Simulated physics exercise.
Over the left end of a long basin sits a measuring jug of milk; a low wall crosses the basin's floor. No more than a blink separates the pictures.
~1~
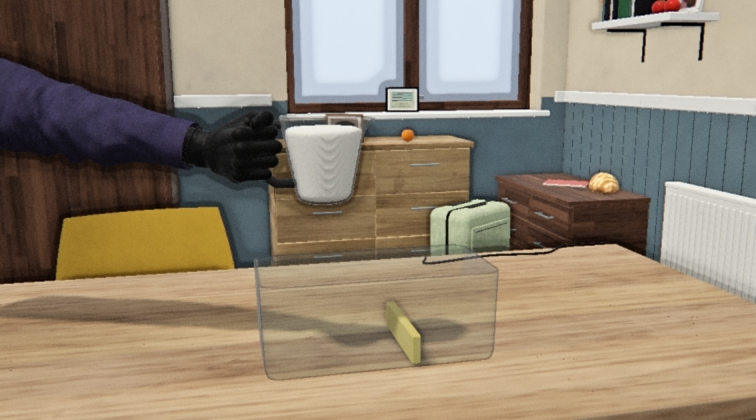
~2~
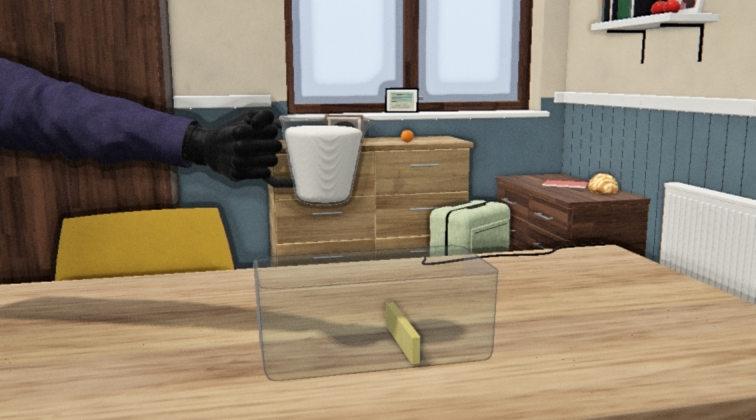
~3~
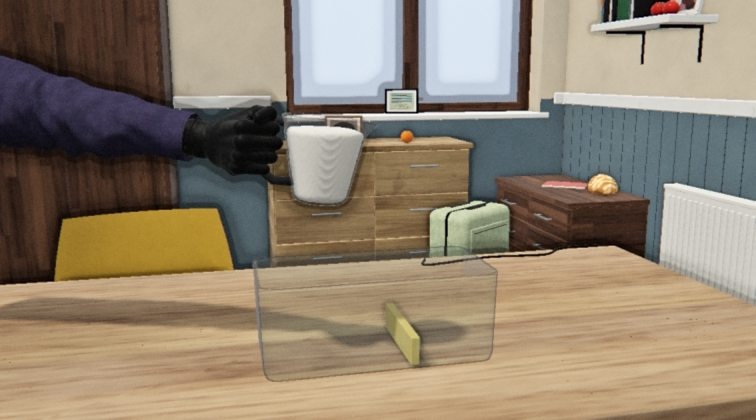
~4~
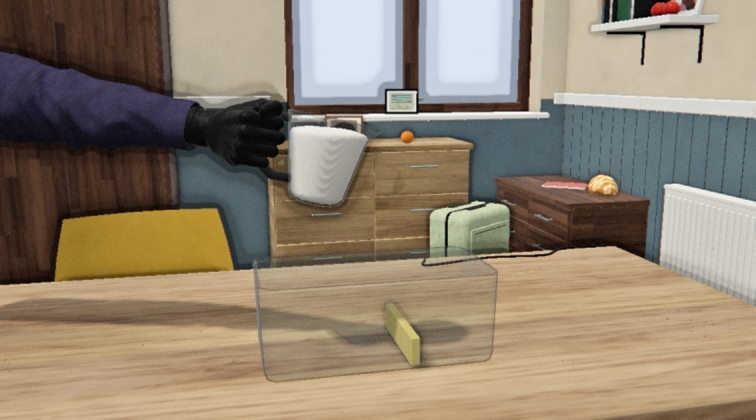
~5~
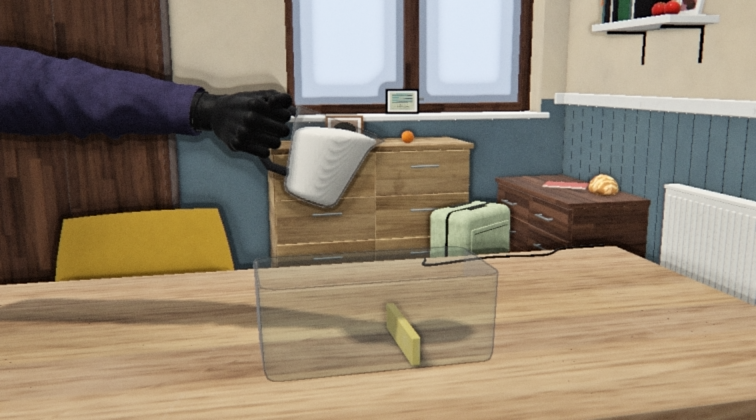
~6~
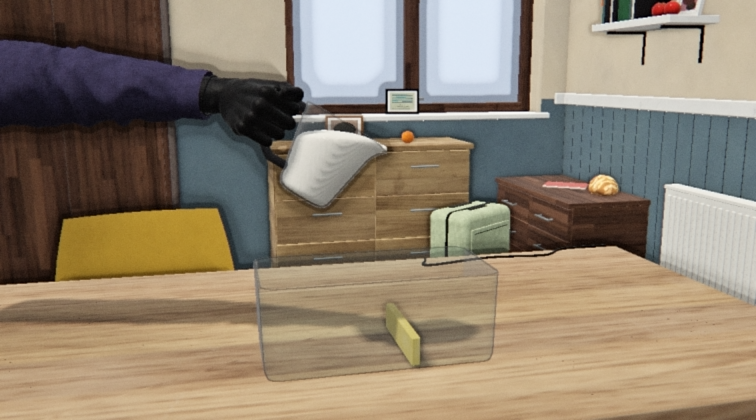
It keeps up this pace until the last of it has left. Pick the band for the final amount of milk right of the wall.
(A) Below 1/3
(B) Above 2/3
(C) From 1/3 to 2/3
Option B: Above 2/3.
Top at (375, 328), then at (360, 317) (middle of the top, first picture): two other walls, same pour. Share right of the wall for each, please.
In order, near 85 and 90 in a hundred.
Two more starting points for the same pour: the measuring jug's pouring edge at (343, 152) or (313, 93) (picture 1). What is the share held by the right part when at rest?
About 10 per cent, then about 5 per cent.
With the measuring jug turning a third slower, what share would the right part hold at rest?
Around 90 in a hundred.
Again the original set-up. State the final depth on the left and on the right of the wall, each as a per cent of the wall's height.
The left comes to 10 % and the right to 70 %.
A moment on, the measuring jug is tipped on its side and 47 per cent is still to pour, 0 is left of the wall and 21 right of it.
Next, the measuring jug is tipped on its side and 10 per cent is still to pour, 6 is left of the wall and 67 right of it.
Then the measuring jug is tipped on its side and 1 per cent is still to pour, 11 is left of the wall and 83 right of it.
Later the measuring jug is tipped on its side and 0 per cent is still to pour, 13 is left of the wall and 84 right of it.
Finally, 13 per cent lies left of the wall, 84 right of it and 3 outside.
